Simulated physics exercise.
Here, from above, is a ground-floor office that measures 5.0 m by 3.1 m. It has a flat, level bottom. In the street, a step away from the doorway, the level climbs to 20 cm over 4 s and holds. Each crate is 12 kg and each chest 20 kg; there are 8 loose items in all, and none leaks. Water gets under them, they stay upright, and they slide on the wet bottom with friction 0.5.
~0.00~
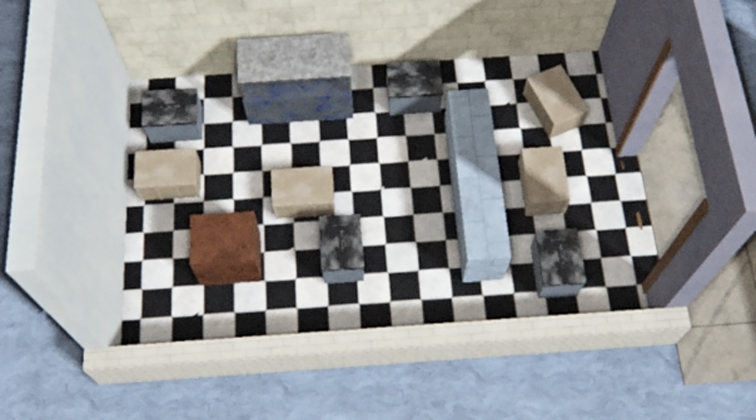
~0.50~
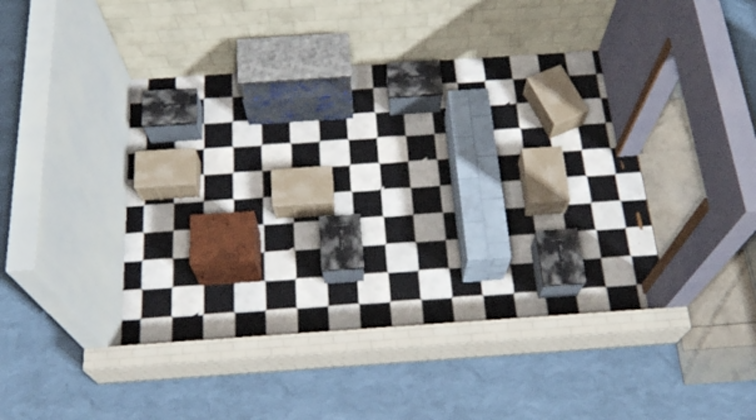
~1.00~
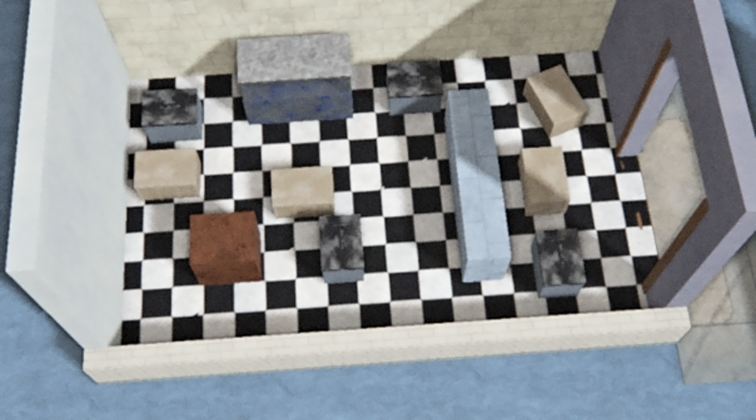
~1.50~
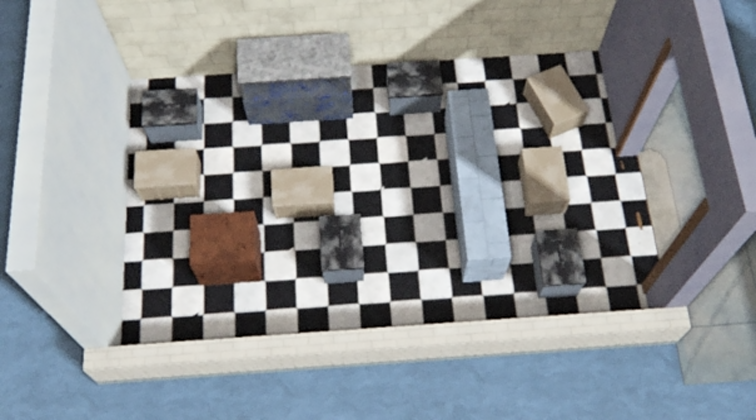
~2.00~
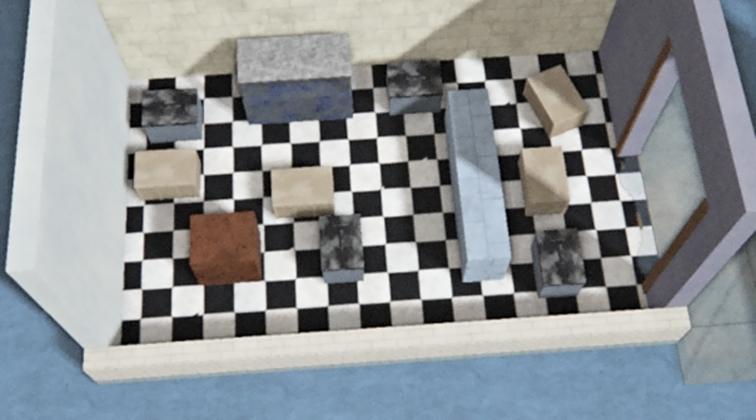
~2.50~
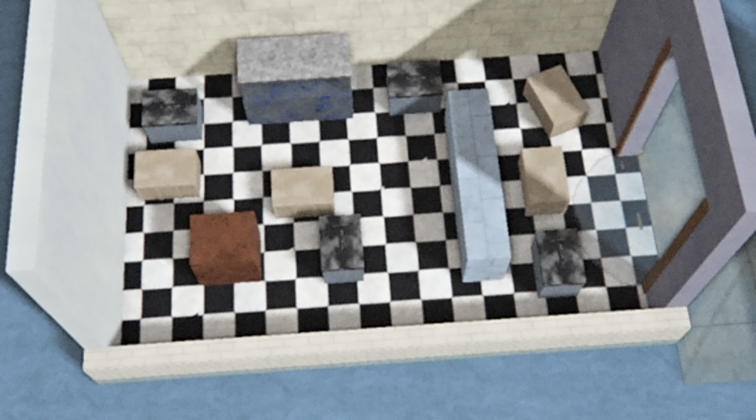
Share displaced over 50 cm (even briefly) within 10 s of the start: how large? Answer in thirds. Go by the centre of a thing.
One to two thirds.
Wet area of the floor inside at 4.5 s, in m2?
That flooded area is roughly 3.5 m2.
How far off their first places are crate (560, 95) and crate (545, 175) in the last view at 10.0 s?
30 cm and 150 cm respectively.
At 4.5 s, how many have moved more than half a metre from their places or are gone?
By my reckoning, 0.
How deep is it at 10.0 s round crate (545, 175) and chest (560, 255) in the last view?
Some 9 cm at the first, some 14 cm at the second.
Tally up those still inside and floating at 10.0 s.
At that instant the tally stands at 2.
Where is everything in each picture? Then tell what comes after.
A crate at (302, 186), on the bottom; a chest at (341, 241) rests on the ground; water covers 0.0 m2; 0 of 8 have shifted, in the first frame.
A crate at (302, 186), on the bottom; a chest at (341, 241) rests on the ground; 0.0 m2 under water; 0 of 8 have shifted, in the second frame.
A crate at (302, 186) rests on the ground; a chest at (341, 241) rests on the ground; 0.0 m2 under water; 0 of 8 have shifted, in the third frame.
A crate at (302, 186) rests on the ground; a chest at (341, 241) rests on the ground; 0.0 m2 under water; 0 of 8 have shifted, in the fourth frame.
A crate at (302, 186) rests on the ground; a chest at (341, 241), on the bottom; water covers 0.0 m2; 0 of 8 have shifted, in the fifth frame.
A crate at (302, 186), on the bottom; a chest at (341, 241), on the bottom; 0.5 m2 under water; 0 of 8 have shifted, in the sixth frame.
After 3.5 s 0 of 8 are over 50 cm from their spots; 0 afloat.
After 4.5 s 0 of 8 are over 50 cm from their spots; 1 afloat.
After 7.0 s 1 of 8 are over 50 cm from their spots; 2 afloat.
After 10.0 s 2 of 8 are over 50 cm from their spots, and 3 have been at some point; 2 afloat.
